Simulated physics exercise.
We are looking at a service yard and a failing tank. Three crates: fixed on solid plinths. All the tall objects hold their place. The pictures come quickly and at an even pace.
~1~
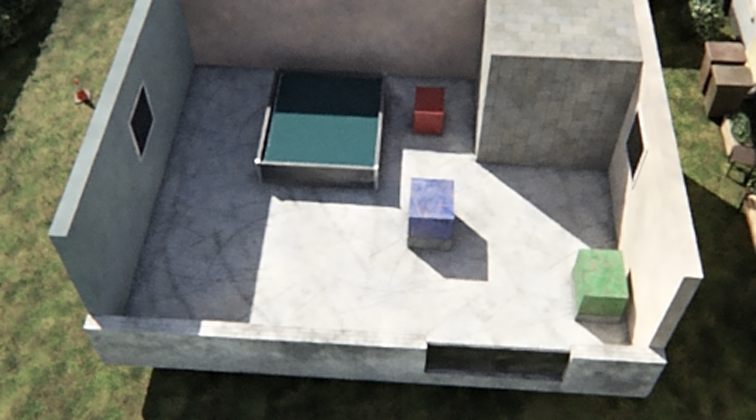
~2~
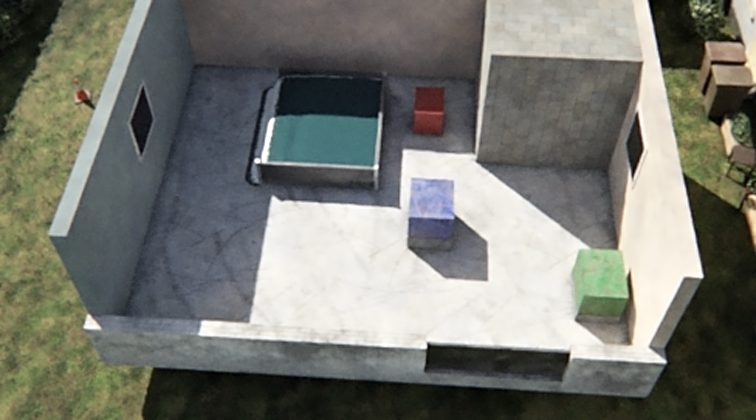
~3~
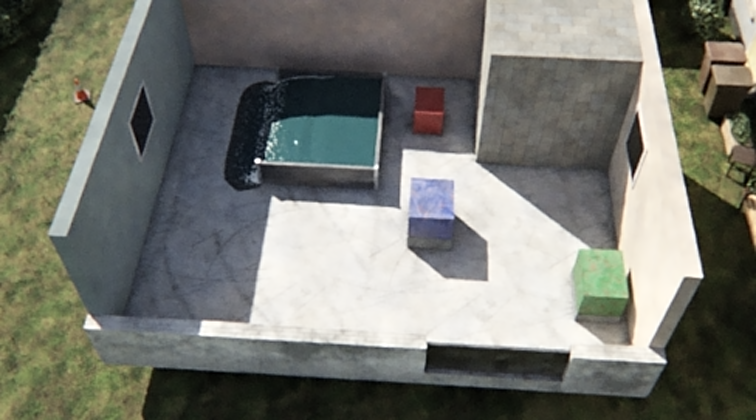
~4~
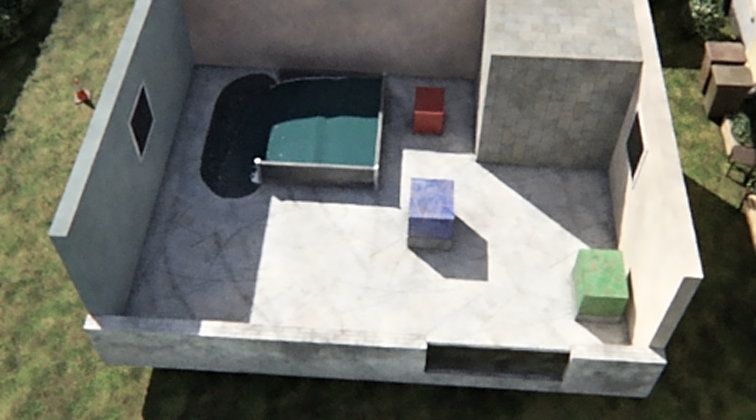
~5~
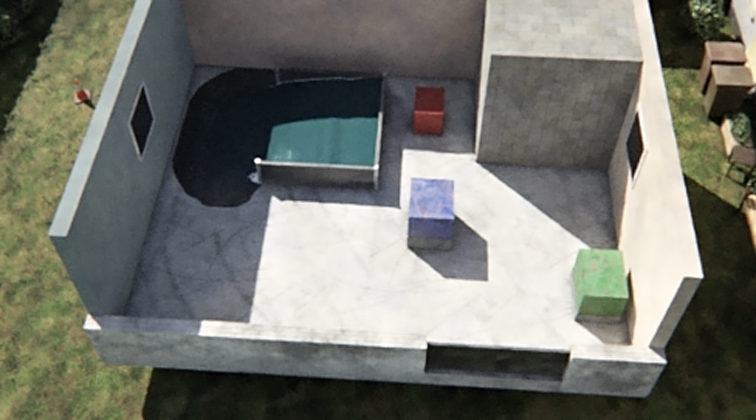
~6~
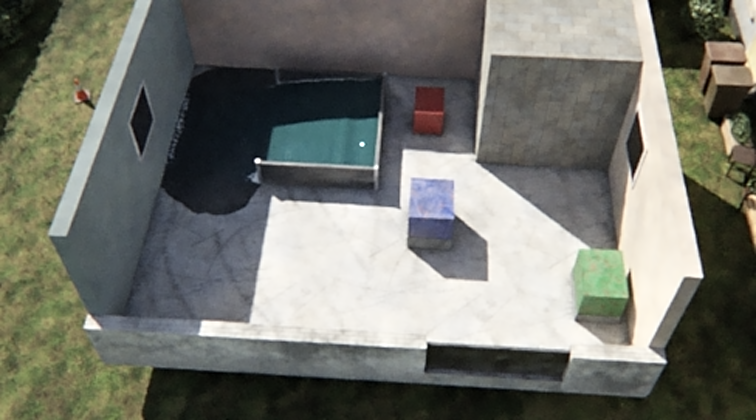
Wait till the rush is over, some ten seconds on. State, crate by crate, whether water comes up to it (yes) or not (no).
Blue crate - no; red crate - yes; green crate - no.
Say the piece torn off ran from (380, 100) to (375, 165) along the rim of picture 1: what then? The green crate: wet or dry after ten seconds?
Result - green crate: Flooded.
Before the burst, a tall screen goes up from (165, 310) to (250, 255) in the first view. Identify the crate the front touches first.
That would be the red crate.
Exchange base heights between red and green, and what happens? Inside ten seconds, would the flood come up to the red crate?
Well, the red one stays untouched then.
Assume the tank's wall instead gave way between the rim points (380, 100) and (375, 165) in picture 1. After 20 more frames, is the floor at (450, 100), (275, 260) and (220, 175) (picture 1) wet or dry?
Okay, the first is waterlogged, the next is left untouched, and the last is left untouched.
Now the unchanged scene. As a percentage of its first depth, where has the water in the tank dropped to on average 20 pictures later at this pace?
24 percent or so.
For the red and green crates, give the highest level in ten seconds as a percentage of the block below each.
Some 150 and 70 % respectively.
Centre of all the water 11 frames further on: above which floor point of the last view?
My reading is close to (255, 137).
A moment on, water covers 15 % of the floor; the blue crate not reached, the red crate not reached, the green crate not reached.
Next, water covers 20 % of the floor; the blue crate not reached, the red crate not reached, the green crate not reached.
Then, water covers 35 % of the floor; the blue crate not reached, the red crate not reached, the green crate not reached.
Later, water covers 65 % of the floor; the blue crate water round its plinth, the red crate water round its plinth, the green crate not reached.
In the end, water covers 95 % of the floor; the blue crate stayed above the water, the red crate was topped, the green crate stayed above the water.
